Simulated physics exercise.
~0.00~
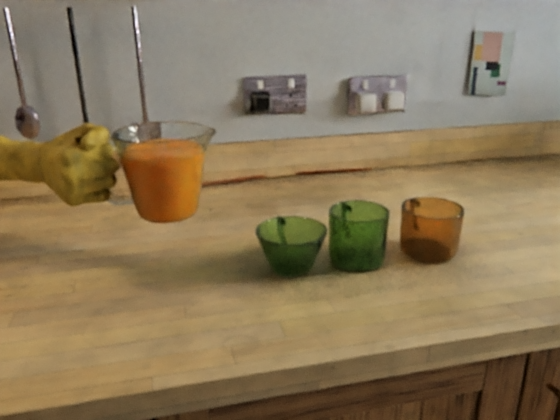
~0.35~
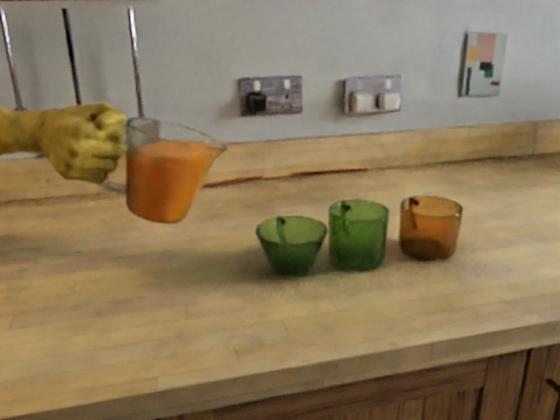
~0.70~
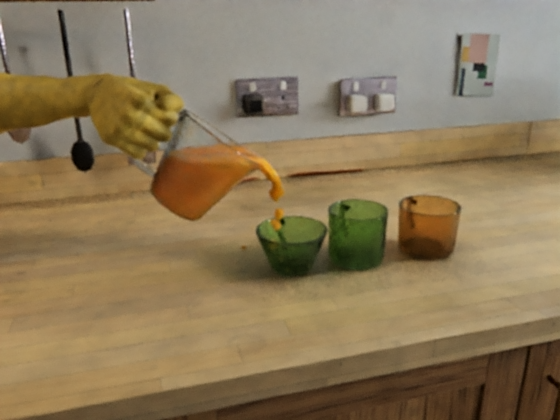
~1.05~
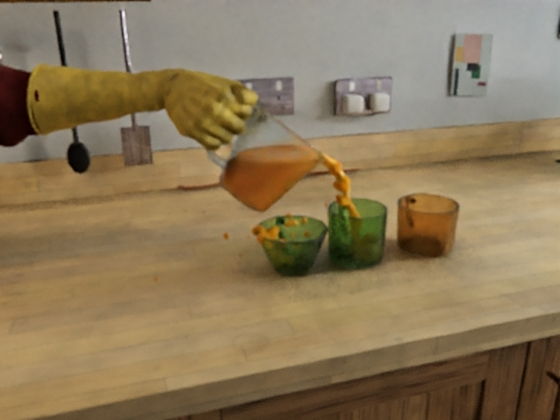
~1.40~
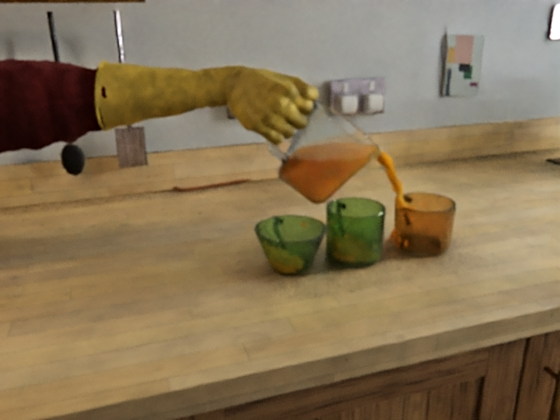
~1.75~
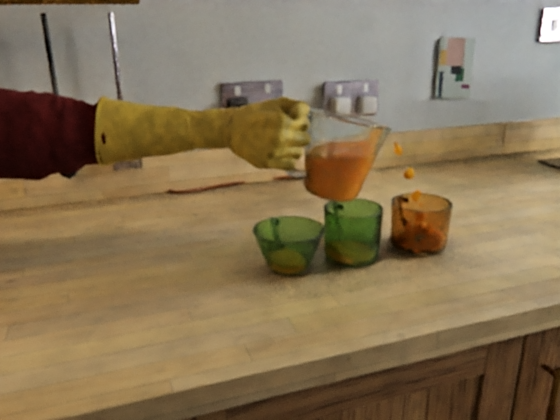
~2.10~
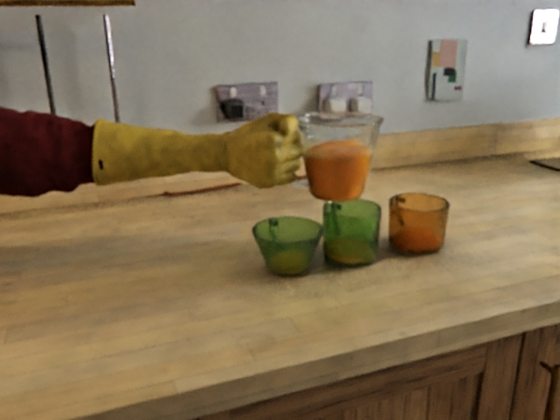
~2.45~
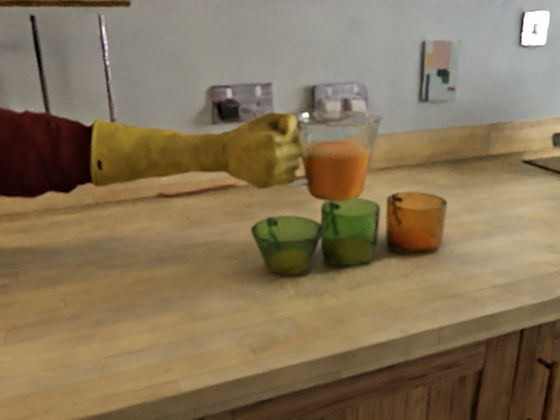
A yellow-gloved hand tipped a glass jug of orange juice and moved it rightwards over two green cups and an orange one, pouring some into each, then straightened it, leaving plenty in the jug and the orange cup looking fullest.
